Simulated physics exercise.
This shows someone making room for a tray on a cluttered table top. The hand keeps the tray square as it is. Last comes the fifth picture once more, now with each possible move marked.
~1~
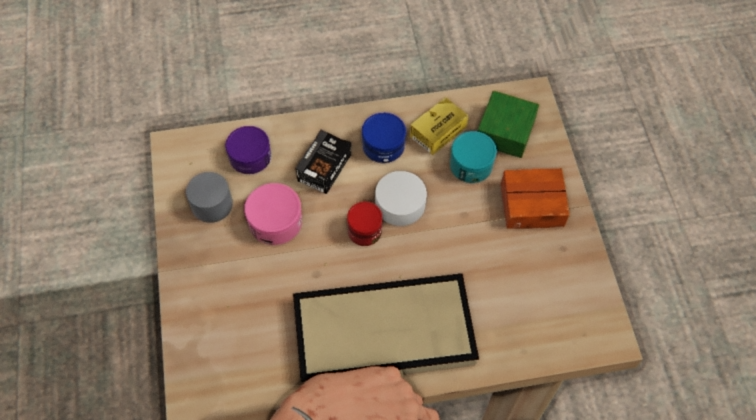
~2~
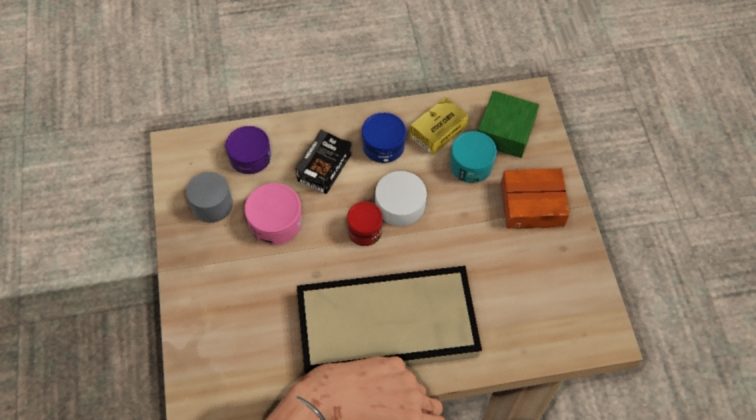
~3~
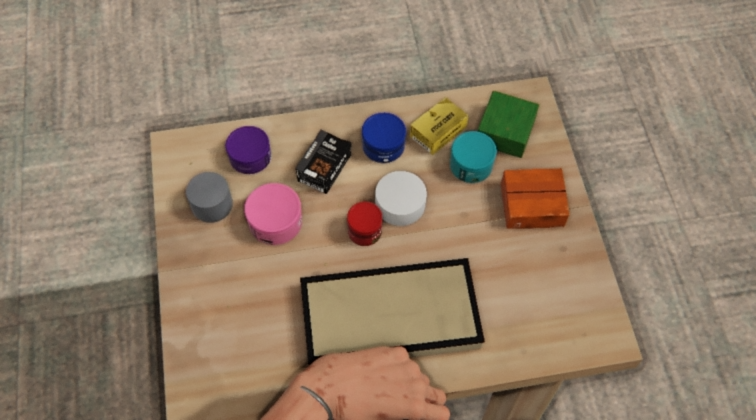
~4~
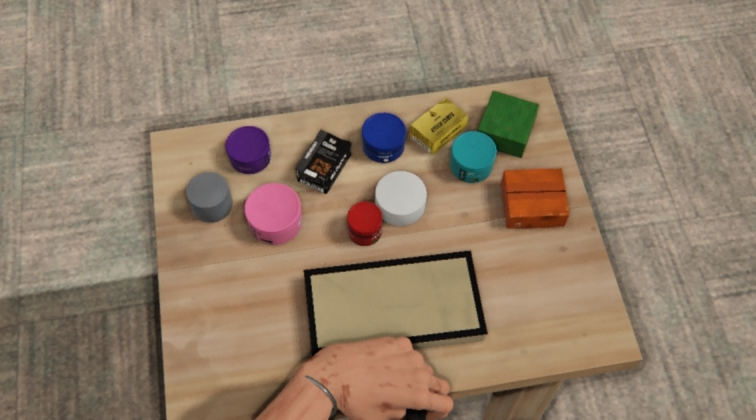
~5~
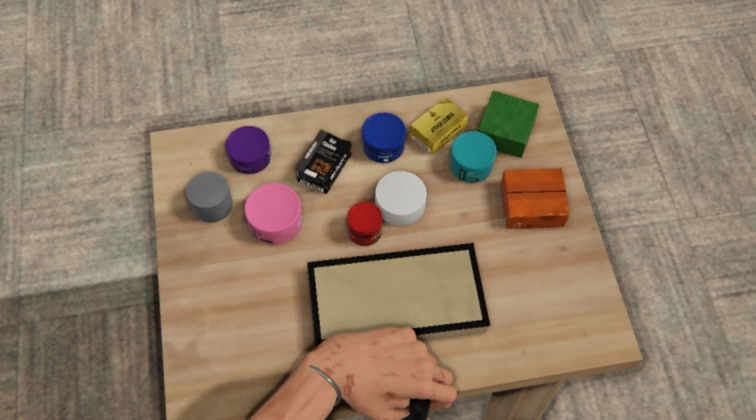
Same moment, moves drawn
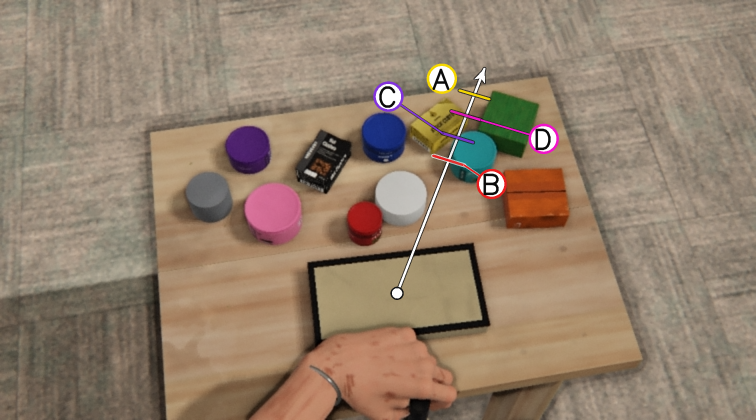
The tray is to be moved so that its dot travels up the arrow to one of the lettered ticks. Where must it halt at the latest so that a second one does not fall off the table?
No farther than B.
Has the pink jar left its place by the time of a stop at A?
By then, no.
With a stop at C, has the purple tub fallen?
By then, no.
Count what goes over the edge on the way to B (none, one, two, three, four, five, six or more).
By then, one.
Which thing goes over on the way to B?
The blue jar goes over.
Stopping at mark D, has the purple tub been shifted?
By then, no.
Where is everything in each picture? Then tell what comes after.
The first frame shows red jar (365, 224); blue jar (384, 138); pink jar (274, 214).
The second frame shows tray (388, 318); purple tub (249, 150).
The third frame shows tray (391, 309); yellow box (439, 126).
The fourth frame shows tray (394, 302); green block (507, 124).
The fifth frame shows tray (397, 294); turquoise tub (473, 158); grey pot (210, 197); red jar (365, 224).
On the marked copy, A at (474, 95); B at (449, 160); C at (457, 138); D at (466, 116); the arrow from (397, 293) to (485, 69); the white dot at (397, 293).
Taking B. A third of the way, tray (416, 246); white pot (404, 186); red jar (362, 196).
Two thirds of the way, tray (436, 198); blue jar (371, 116); yellow box (442, 116).
When it is over, tray (448, 166); blue jar over the edge; yellow box (442, 93); one fallen.
As for the rest, A drops five; C drops two; D drops five.
